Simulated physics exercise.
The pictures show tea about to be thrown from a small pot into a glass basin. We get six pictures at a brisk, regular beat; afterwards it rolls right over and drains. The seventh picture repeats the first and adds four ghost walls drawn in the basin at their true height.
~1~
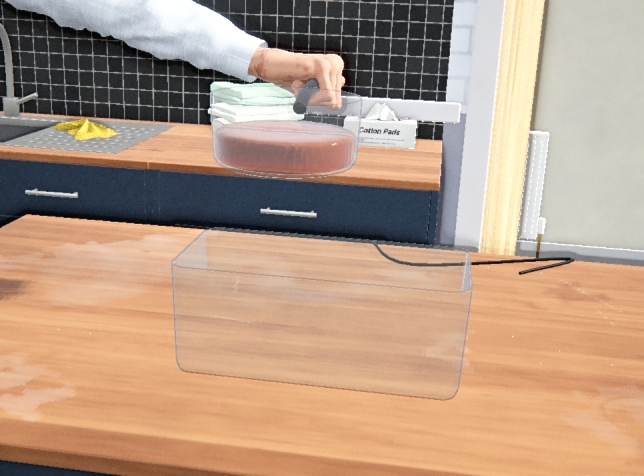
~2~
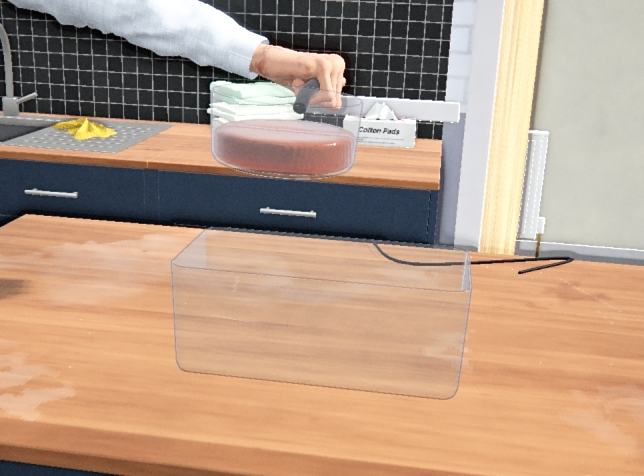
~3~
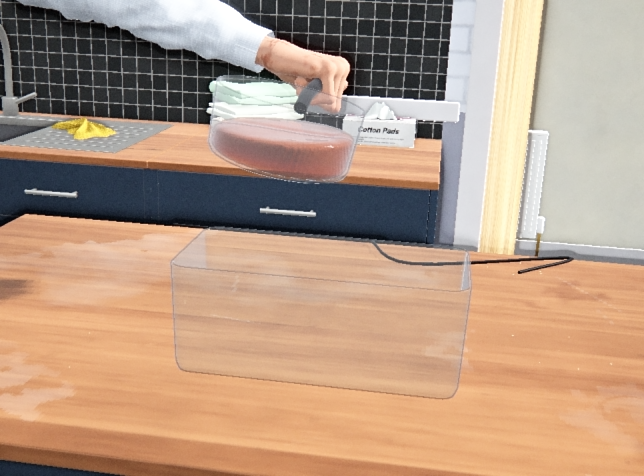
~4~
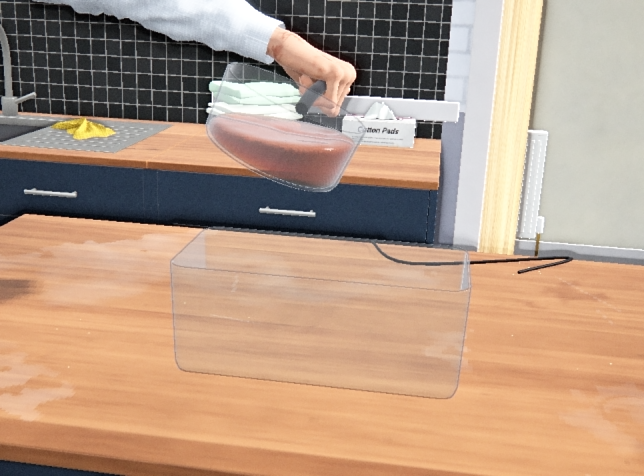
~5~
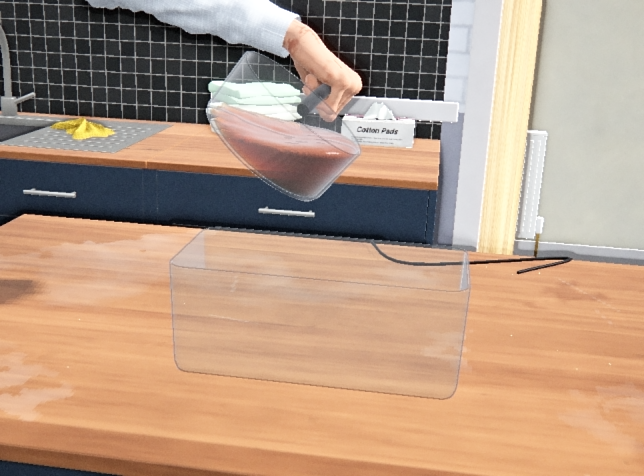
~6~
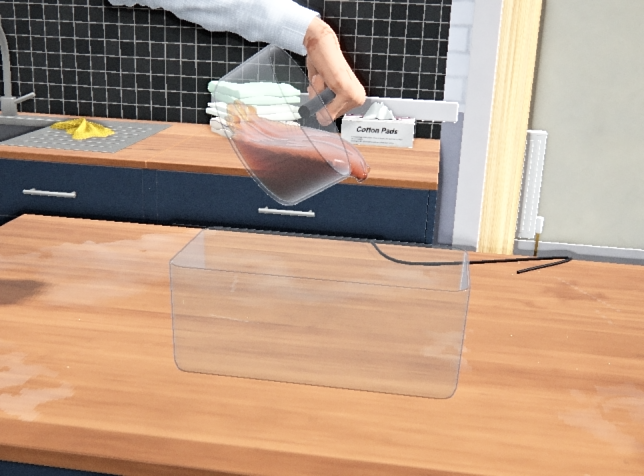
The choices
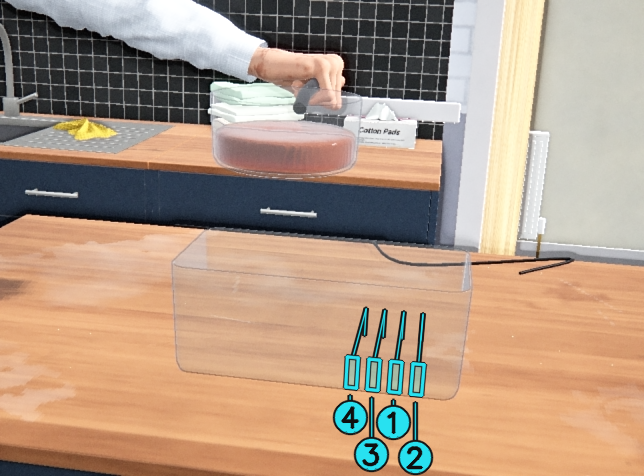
A hand tilts a clear pot of reddish-brown tea rightward until liquid reaches over its lip.
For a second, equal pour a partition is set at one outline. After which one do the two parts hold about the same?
4 beats the others.
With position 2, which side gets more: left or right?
More ends on the left.
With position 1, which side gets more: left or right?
More ends on the left.
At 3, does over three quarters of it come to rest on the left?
No.
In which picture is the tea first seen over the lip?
In picture 6.
On the marked copy, 1 at (393, 400); 2 at (415, 402); 3 at (371, 398); 4 at (350, 395).
If 1 is chosen, about 81 % ends left of the wall and 15 % right of it; 4 % is lost outside.
If 2 is chosen, about 83 % ends left of the wall and 13 % right of it; 4 % is lost outside.
If 3 is chosen, about 64 % ends left of the wall and 33 % right of it; 3 % is lost outside.
If 4 is chosen, about 50 % ends left of the wall and 47 % right of it; 3 % is lost outside.
